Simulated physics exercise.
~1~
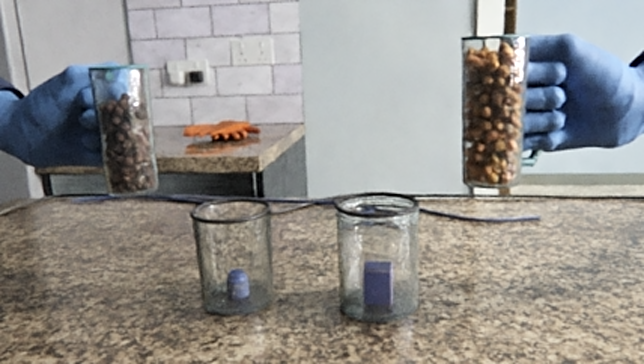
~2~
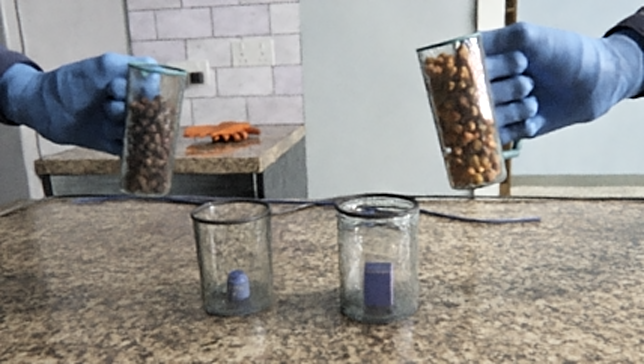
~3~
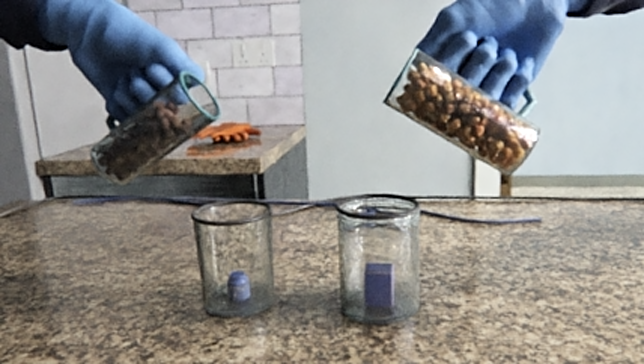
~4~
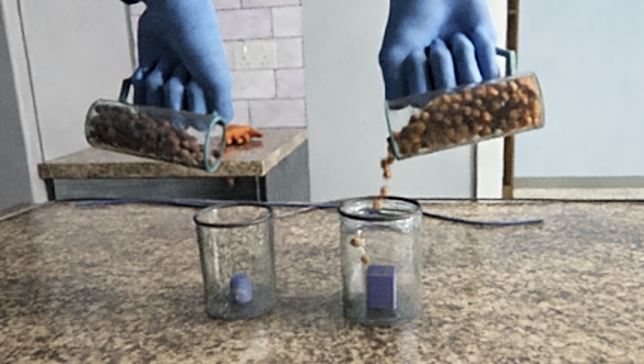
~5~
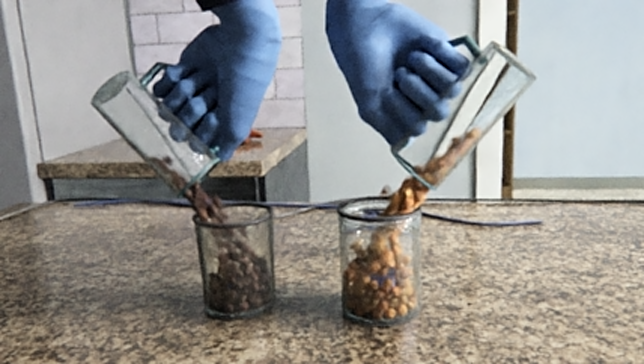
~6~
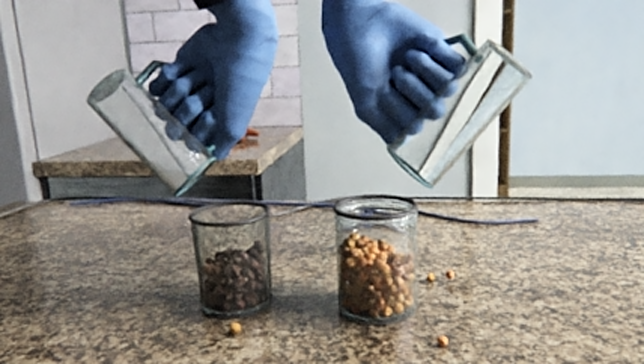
At first, two blue-gloved hands hold up glass cups, the left one filled with dark brown pieces and the right one with lighter tan pieces, above two clear containers that each hold a small bluish object on a speckled counter. The hands tilt the cups inward until they lie on their sides. The right cup begins to spill first, dropping a few pieces into its jar. Then both cups tip further and pour their contents over the objects. Finally the cups are empty, both objects are covered, and a few tan pieces lie on the counter.
